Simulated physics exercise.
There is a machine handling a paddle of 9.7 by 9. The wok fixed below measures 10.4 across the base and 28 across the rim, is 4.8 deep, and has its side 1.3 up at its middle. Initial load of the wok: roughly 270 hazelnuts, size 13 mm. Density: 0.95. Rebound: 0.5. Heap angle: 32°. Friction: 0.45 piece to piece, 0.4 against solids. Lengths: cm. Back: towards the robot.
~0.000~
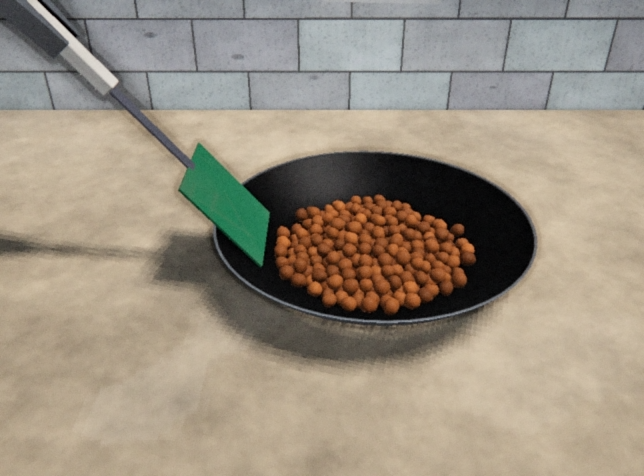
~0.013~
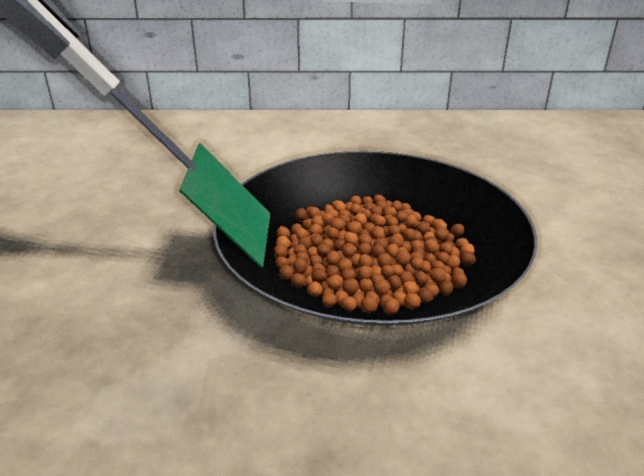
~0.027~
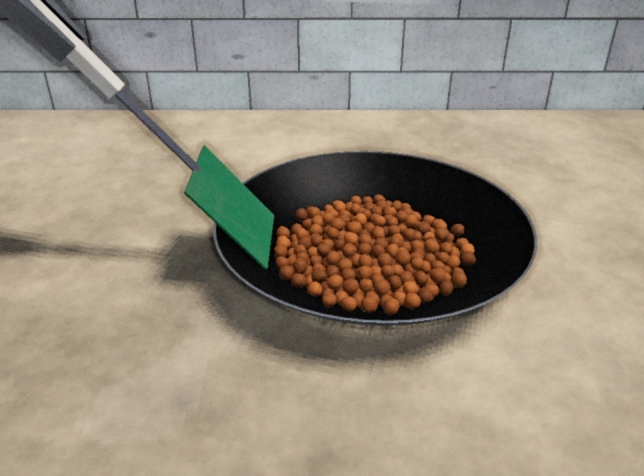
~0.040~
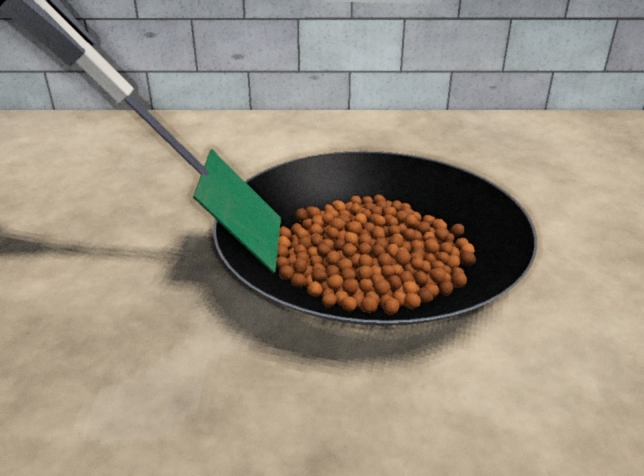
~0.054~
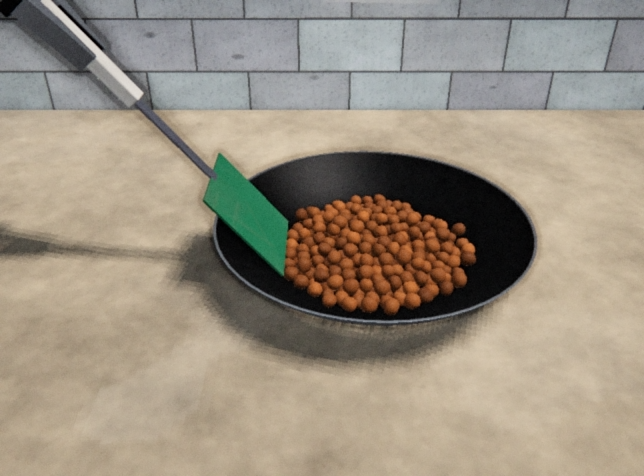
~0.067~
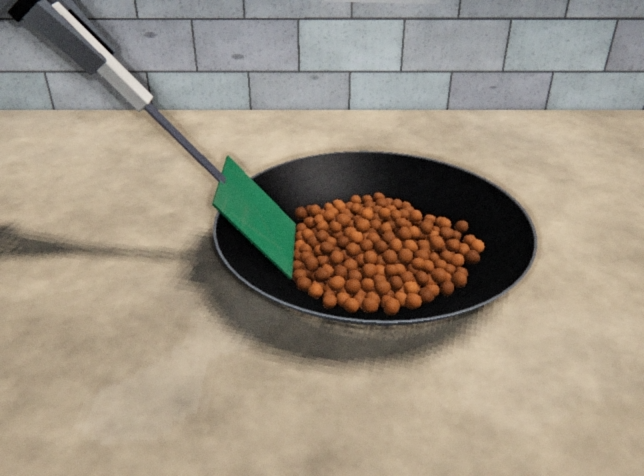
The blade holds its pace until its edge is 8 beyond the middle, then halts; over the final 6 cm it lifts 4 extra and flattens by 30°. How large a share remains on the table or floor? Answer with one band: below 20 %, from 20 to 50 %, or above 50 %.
Below 20 %.
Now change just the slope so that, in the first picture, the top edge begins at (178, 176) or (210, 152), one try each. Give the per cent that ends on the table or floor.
About 5% and 5%.
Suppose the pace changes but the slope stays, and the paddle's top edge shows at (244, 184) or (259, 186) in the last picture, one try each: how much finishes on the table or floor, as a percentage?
Around 20 per cent, then around 30 per cent.
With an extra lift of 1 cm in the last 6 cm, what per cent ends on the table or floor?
Result: Approx. 5 %.
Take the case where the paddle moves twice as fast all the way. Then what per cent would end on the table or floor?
Some 25 in a hundred.
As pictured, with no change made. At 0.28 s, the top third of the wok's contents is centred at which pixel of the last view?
I'd say close to (462, 230).
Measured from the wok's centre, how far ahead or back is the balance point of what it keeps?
The balance point lies close to 5.0 cm ahead.
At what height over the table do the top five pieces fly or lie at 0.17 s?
They are some 5 cm up.
By 0.17 s, sloping 51°, highest piece 5 above the table; 266 in the wok.
By 0.28 s, sloping 41°, highest piece 6 above the table; 266 in the wok.
By 0.53 s, sloping 21°, highest piece 6 above the table; 255 in the wok, 7 on the table or floor, 4 on the blade or in flight.
By 1.58 s, sloping 21°, highest piece 5 above the table; 255 in the wok, 11 on the table or floor.
Final count, 255 in the wok, 11 on the table or floor. That is 4 % on the table or floor.
